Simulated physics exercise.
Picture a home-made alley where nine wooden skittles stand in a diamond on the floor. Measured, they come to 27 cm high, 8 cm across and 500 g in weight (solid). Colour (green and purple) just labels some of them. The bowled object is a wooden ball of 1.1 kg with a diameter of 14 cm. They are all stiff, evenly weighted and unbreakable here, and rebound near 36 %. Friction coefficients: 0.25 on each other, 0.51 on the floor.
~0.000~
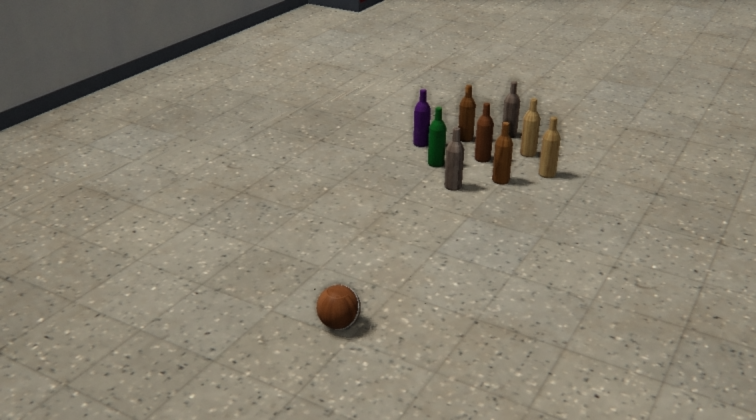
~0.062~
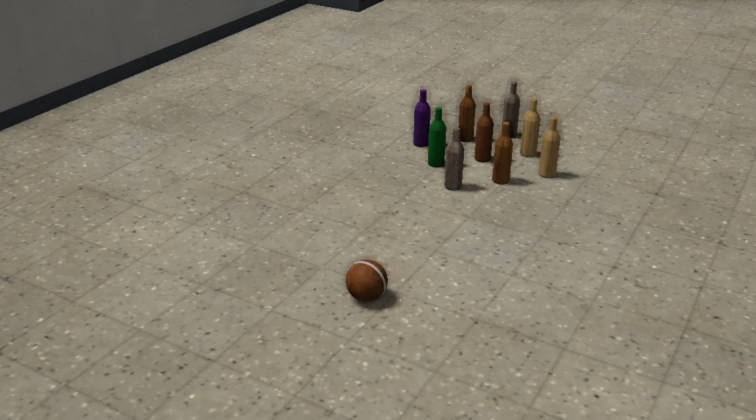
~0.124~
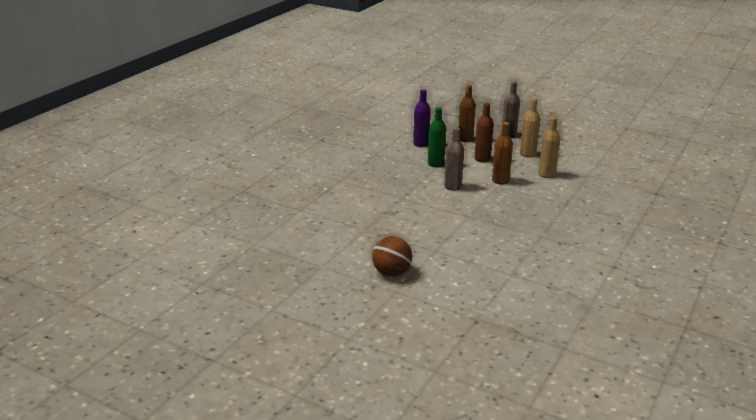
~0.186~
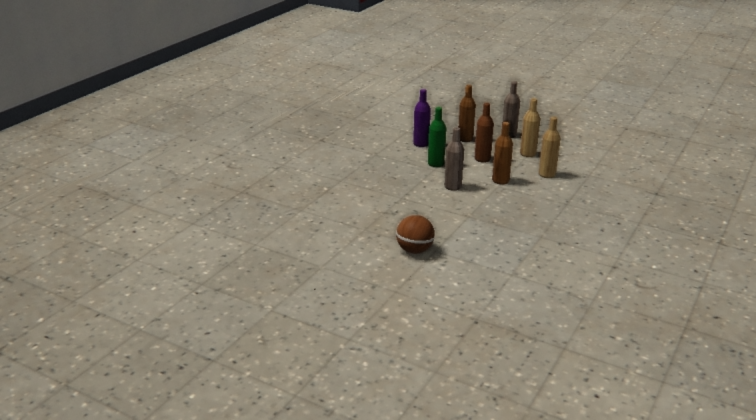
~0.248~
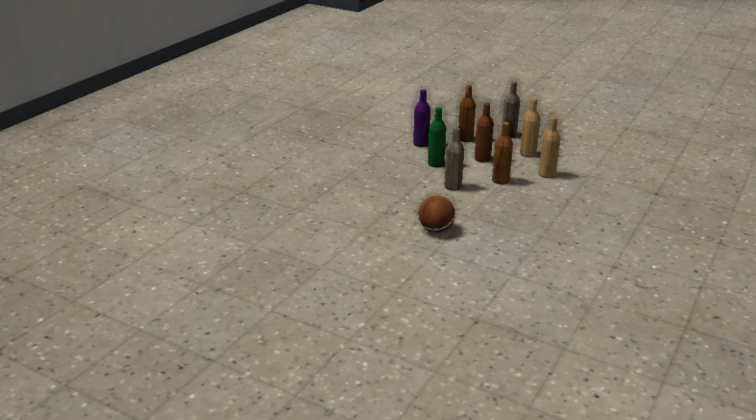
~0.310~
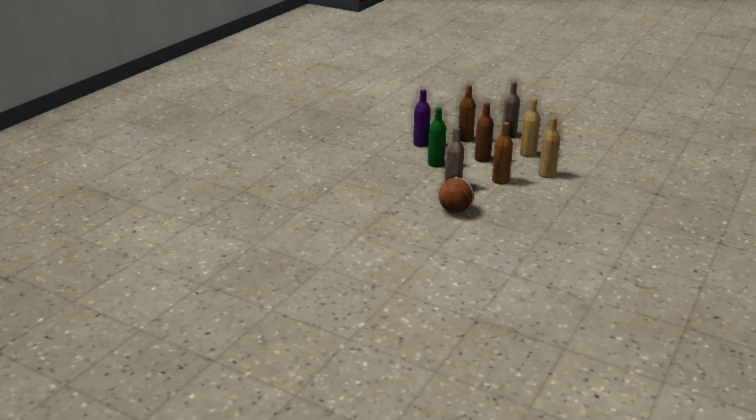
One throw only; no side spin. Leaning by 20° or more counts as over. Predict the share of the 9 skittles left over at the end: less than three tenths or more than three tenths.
The share left over is upwards of three tenths.
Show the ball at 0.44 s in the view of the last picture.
Around (489, 167).
By 0.44 s, ball still moving; none of the 9 skittles over, 2 disturbed.
By 0.58 s, ball still moving; 2 of the 9 skittles over.
By 0.80 s, ball still moving; 3 of the 9 skittles over.
By 1.30 s, ball still moving; 4 of the 9 skittles over.
When it is over (2.3 s), ball rolling away; 4 of the 9 skittles over; purple skittle unmoved; green skittle unmoved. That is 44 per cent. In pixels of the last frame, middles, purple skittle near (422, 118), green skittle near (437, 137).
